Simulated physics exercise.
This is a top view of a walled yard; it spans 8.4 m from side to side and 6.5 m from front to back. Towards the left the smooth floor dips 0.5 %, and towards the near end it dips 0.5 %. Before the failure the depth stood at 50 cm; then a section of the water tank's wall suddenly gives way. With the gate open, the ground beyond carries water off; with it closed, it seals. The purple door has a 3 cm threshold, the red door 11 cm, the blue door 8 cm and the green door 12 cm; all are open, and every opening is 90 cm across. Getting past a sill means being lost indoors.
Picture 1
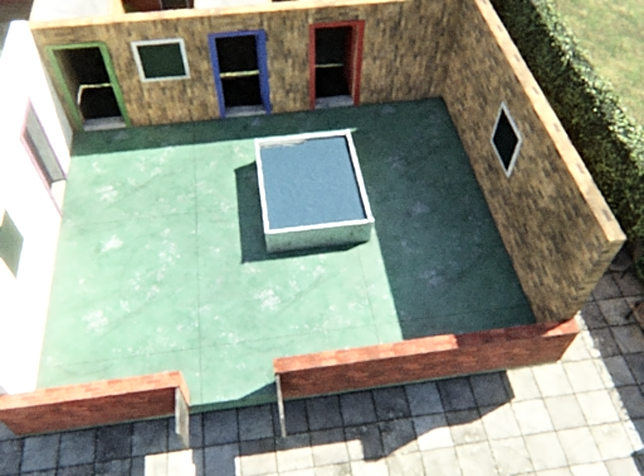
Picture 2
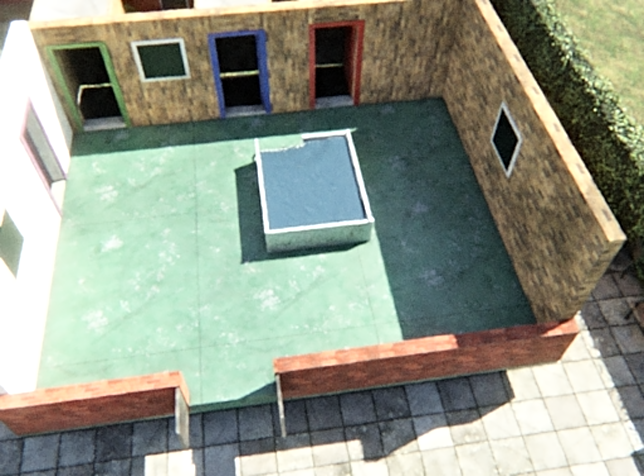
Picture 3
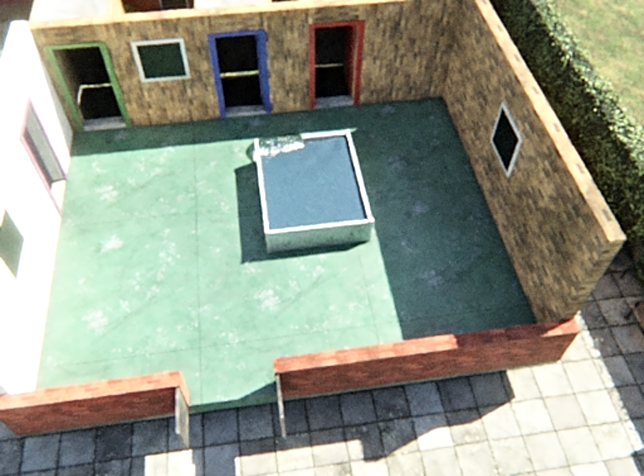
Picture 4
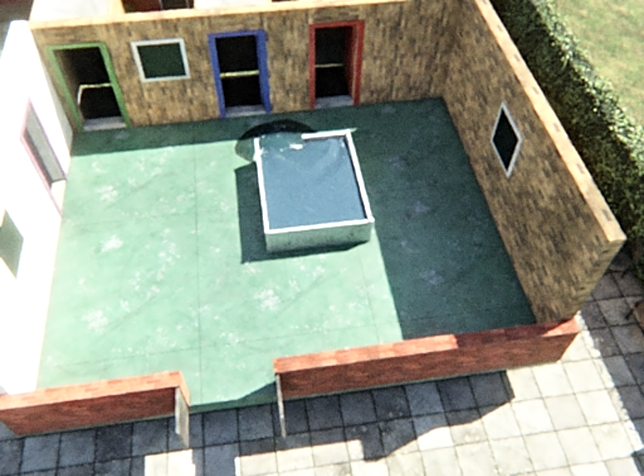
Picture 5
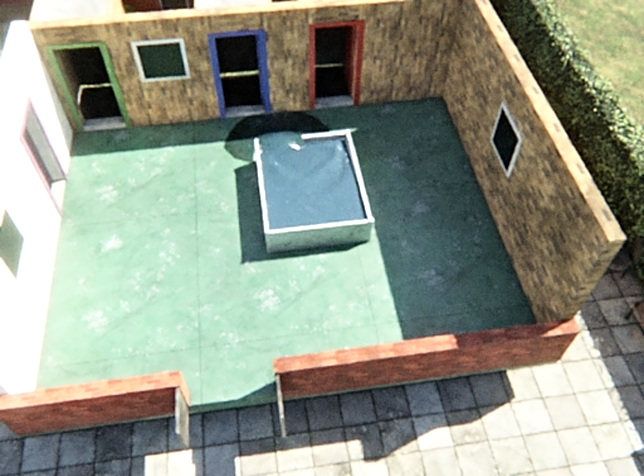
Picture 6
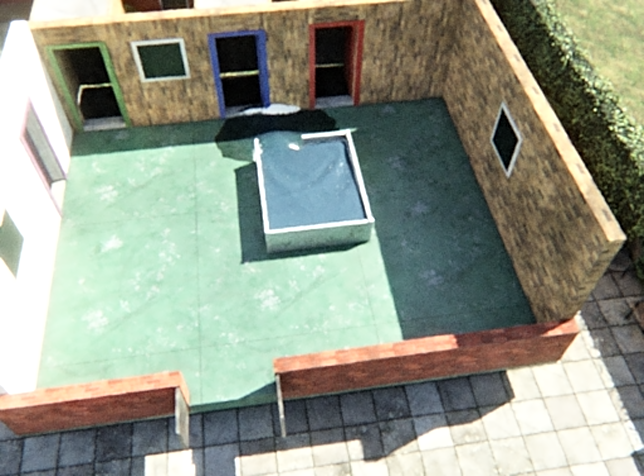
Water broke out through the far side of the raised tank in the walled yard, then spread across the green floor behind it in a dark, widening patch toward the blue-framed doorway.
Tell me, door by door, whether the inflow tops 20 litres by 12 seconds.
At the purple door it tops it; at the red door it falls short; at the blue door it tops it; at the green door it falls short.
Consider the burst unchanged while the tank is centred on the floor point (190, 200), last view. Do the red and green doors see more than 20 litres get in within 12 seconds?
Well, red ends up inside the mark and green ends up beyond the mark.
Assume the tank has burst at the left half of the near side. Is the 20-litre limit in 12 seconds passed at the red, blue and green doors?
Against that limit: Red not over, blue below, green under.
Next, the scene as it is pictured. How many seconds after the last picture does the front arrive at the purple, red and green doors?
The purple door is reached at 2.6 s, red at 0.3 s, green at 1.5 s.
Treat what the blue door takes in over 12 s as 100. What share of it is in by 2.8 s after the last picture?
By that time, around 70 per cent.
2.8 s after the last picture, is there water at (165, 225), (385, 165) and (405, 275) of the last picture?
First spot not yet wet, second submerged, third not yet wet.
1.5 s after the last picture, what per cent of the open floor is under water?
Close to 15 in a hundred.
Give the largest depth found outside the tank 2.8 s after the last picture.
It tops out at some 20 cm.
Then, 0.7 s after the last picture water covers 10 % of the floor and is deepest (30 cm) near (274, 158); purple door not reached, red door 9 cm at the sill, 0 L in, blue door 17 cm at the sill, 47 L in, green door not reached.
Then, 1.5 s after the last picture water covers 15 % of the floor and is deepest (30 cm) near (276, 113); purple door not reached, red door 10 cm at the sill, 0 L in, blue door 24 cm at the sill, 133 L in, green door 2 cm at the sill, 0 L in.
Then, 2.8 s after the last picture water covers 30 % of the floor and is deepest (20 cm) near (277, 118); purple door 4 cm at the sill, 0 L in, red door 9 cm at the sill, 1 L in, blue door 18 cm at the sill, 240 L in, green door 4 cm at the sill, 0 L in.
Then, 6.3 s after the last picture water covers 60 % of the floor and is deepest (12 cm) near (269, 119); purple door 6 cm at the sill, 25 L in, red door 5 cm at the sill, 2 L in, blue door 12 cm at the sill, 336 L in, green door 7 cm at the sill, 0 L in.
Then, 11.3 s after the last picture water covers 80 % of the floor and is deepest (8 cm) near (32, 413); purple door 5 cm at the sill, 47 L in, red door 3 cm at the sill, 2 L in, blue door 6 cm at the sill, 350 L in, green door 5 cm at the sill, 0 L in.
